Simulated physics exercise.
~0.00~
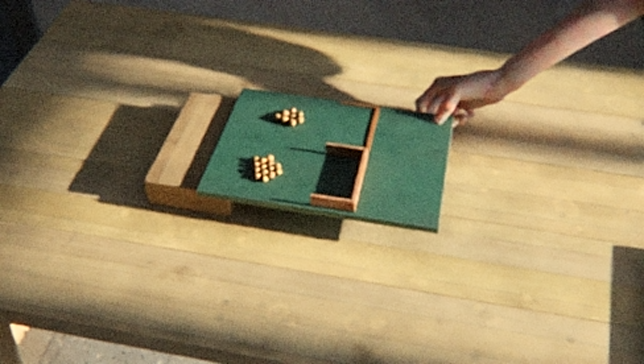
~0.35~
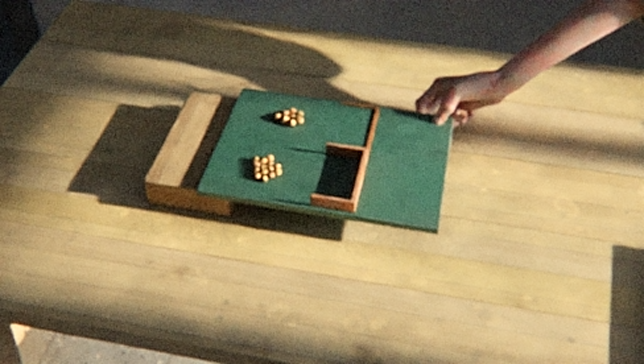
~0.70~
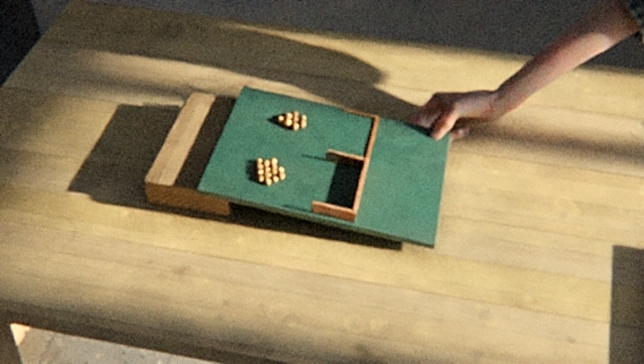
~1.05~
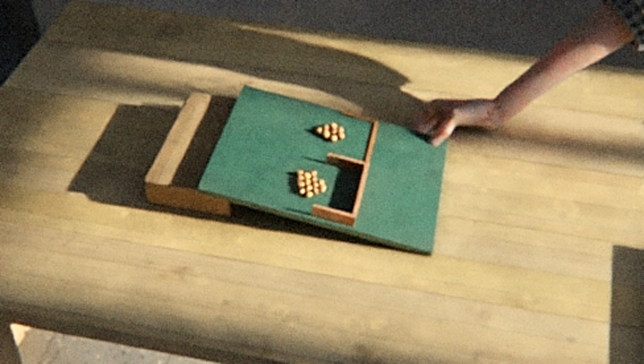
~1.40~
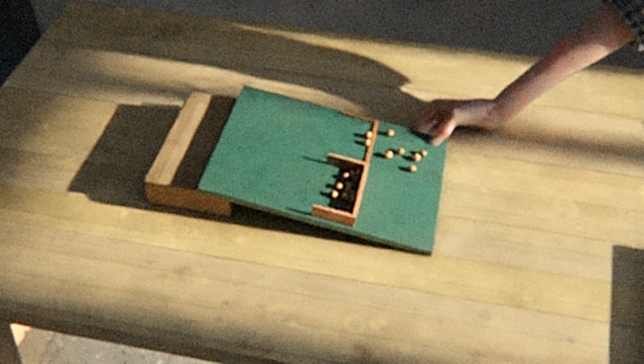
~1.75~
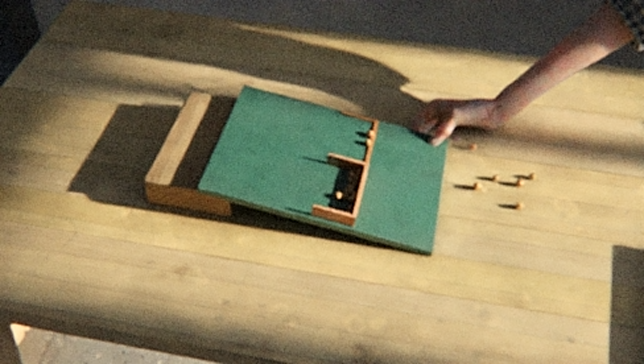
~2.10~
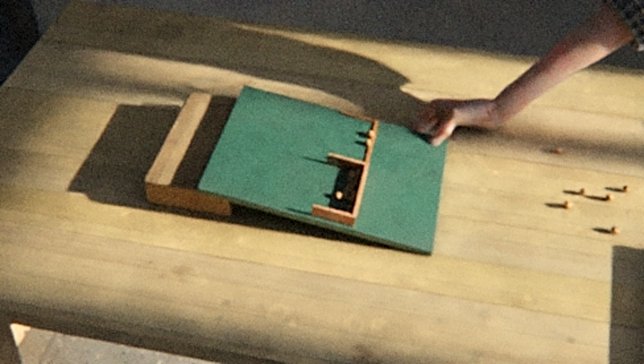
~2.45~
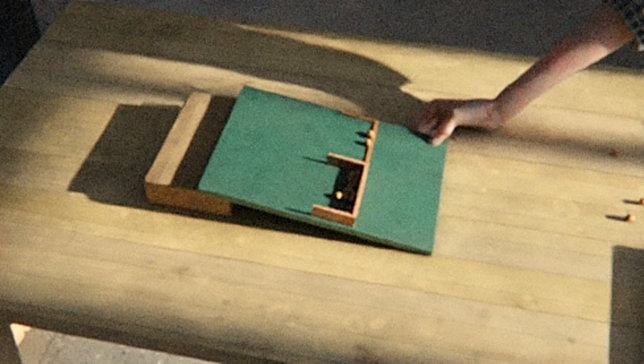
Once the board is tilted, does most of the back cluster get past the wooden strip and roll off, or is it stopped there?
Most of the back cluster passes the strip and rolls away across the table, leaving only a few balls at it. The front cluster, by contrast, is halted behind its bar.
